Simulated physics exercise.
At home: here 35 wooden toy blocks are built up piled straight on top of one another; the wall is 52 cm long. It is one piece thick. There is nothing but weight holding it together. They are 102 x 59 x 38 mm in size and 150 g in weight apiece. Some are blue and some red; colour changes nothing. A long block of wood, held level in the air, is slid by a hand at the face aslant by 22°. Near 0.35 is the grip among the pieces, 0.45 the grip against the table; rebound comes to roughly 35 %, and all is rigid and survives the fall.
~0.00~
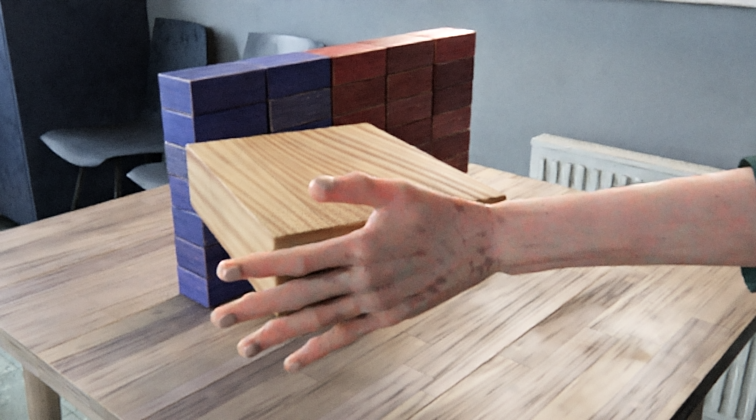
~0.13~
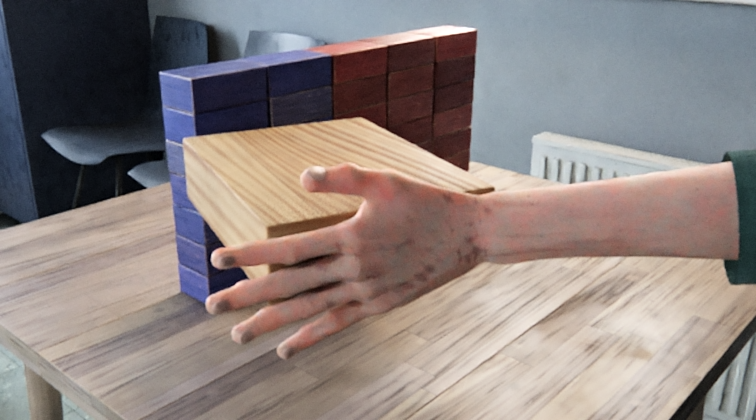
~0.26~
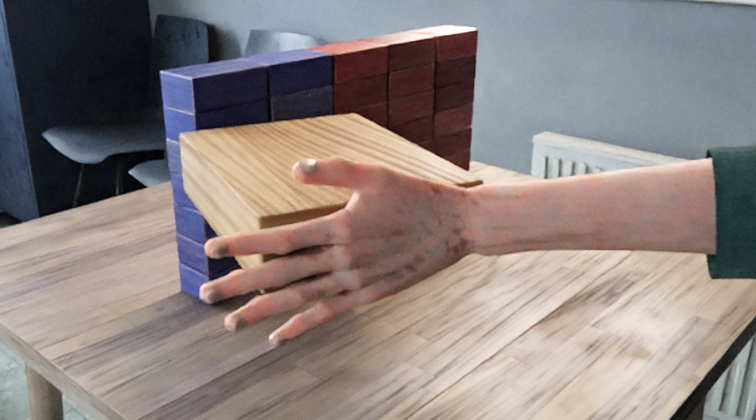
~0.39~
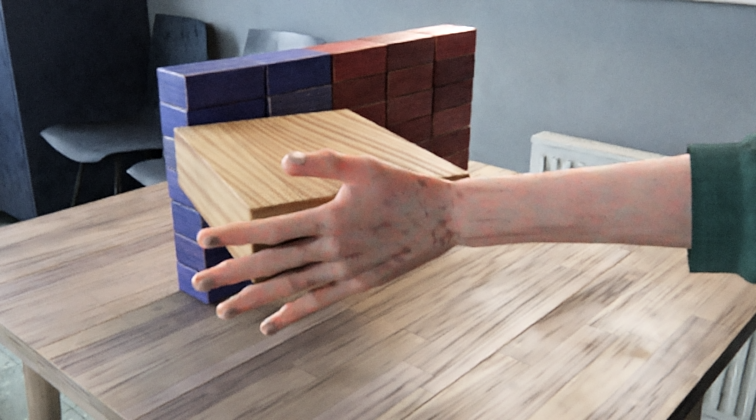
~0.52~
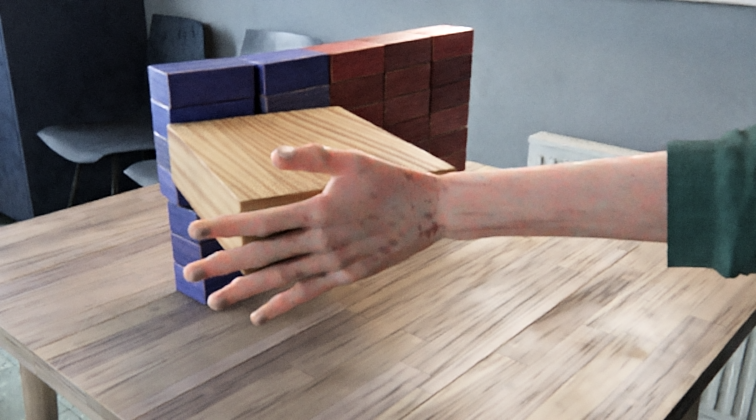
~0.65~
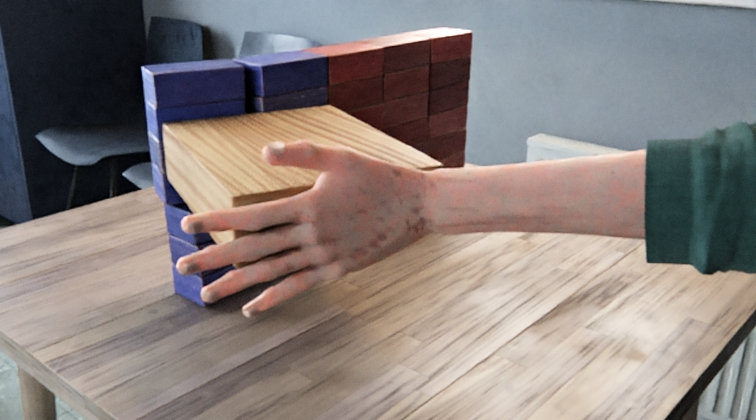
A hand pushed a long block of wood at an angle into a wall of blue and red wooden blocks on a table, and some blue ones shifted slightly to the left.
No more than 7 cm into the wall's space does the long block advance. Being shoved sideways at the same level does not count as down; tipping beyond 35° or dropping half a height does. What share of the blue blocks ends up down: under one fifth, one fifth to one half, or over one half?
One fifth to one half.
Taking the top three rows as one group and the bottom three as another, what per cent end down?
20% and 0%.
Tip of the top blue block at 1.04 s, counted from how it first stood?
Roughly 100 degrees.
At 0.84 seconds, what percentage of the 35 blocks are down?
0 percent by then.
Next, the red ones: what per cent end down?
Red: 0%.
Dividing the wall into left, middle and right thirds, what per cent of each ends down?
Left third 30 percent, middle third 0 percent, right third 0 percent.
After 0.84 s, none of the 14 blue blocks down (0 of 35 in all colours); top blue block 26° from how it stood.
After 1.04 s, 4 of the 14 blue blocks down (4 of 35 in all colours); top blue block on its side.
In the end (1.6 s), 4 of the 14 blue blocks down (4 of 35 in all colours); top blue block on its side; top red block unmoved. That is 29 per cent. From the last view, middles, top blue block near (136, 203), top red block near (342, 62).
